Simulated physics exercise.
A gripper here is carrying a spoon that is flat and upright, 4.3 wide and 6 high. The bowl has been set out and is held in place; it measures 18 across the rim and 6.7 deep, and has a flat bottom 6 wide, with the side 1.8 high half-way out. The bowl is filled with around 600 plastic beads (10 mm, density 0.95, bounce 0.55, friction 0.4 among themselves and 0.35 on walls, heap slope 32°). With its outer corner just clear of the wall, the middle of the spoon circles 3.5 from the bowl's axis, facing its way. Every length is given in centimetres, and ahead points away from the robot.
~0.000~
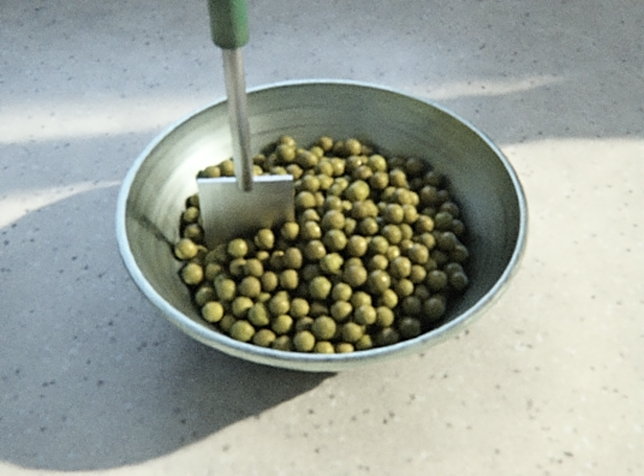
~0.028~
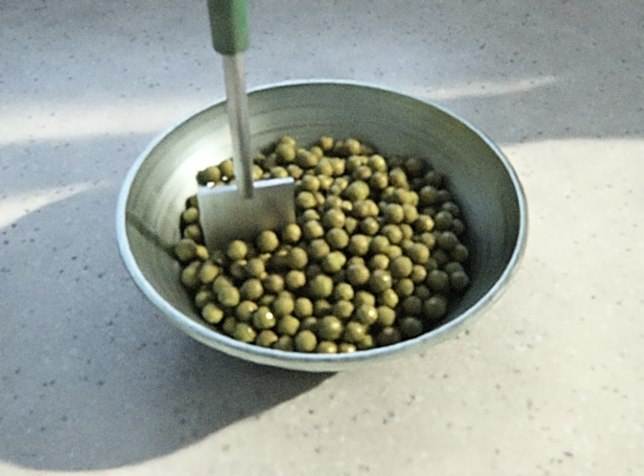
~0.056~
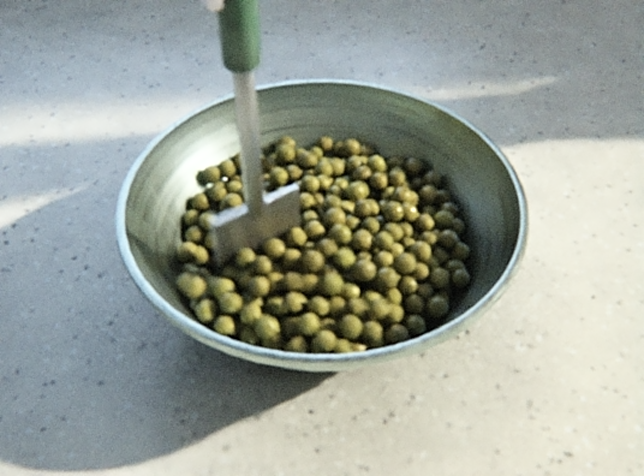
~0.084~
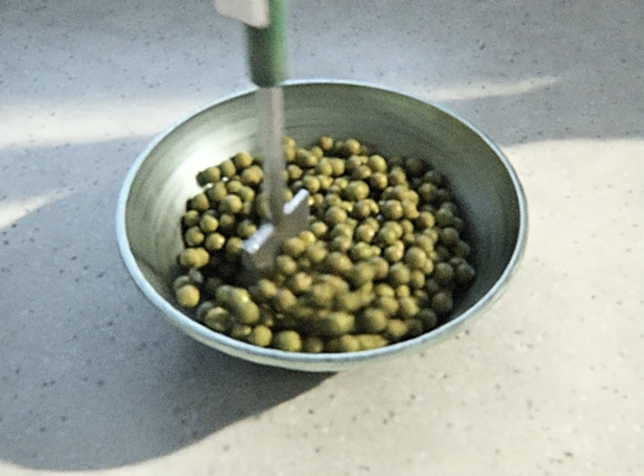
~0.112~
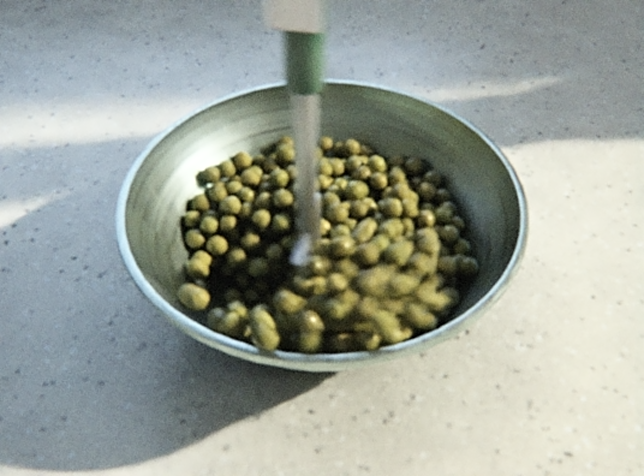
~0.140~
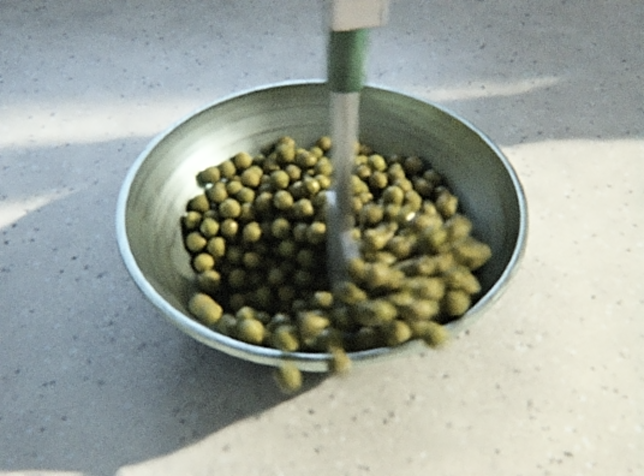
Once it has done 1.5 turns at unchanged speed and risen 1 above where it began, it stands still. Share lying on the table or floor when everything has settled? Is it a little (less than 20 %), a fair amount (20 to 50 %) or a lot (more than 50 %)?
A fair amount, from 20 to 50 %.
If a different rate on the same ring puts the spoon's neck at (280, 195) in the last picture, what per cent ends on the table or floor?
Roughly 10 per cent.
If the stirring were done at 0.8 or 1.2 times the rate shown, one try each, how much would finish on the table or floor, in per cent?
It would be some 15 and 30 percent respectively.
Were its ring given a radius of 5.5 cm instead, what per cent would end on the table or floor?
It would be close to 5 per cent then.
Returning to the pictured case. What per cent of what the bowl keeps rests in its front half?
Around 45 percent of it.
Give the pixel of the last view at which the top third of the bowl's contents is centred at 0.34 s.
About (294, 130).
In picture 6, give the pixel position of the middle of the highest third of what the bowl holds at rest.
Somewhere close to (368, 208).
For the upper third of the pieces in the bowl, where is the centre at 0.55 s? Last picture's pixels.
Around (321, 307).
After 0.34 s, 269° round, highest piece 10 above the table; 517 in the bowl, 40 on the table or floor, 42 in flight or on the tool.
After 0.55 s, 79° round, highest piece 9 above the table; 457 in the bowl, 127 on the table or floor, 15 in flight or on the tool.
After 0.85 s, 180° round, highest piece 6 above the table; 435 in the bowl, 164 on the table or floor.
After 1.55 s, 180° round, highest piece 6 above the table; 435 in the bowl, 164 on the table or floor.
In the end, 435 in the bowl, 164 on the table or floor. That is 27 % on the table or floor.
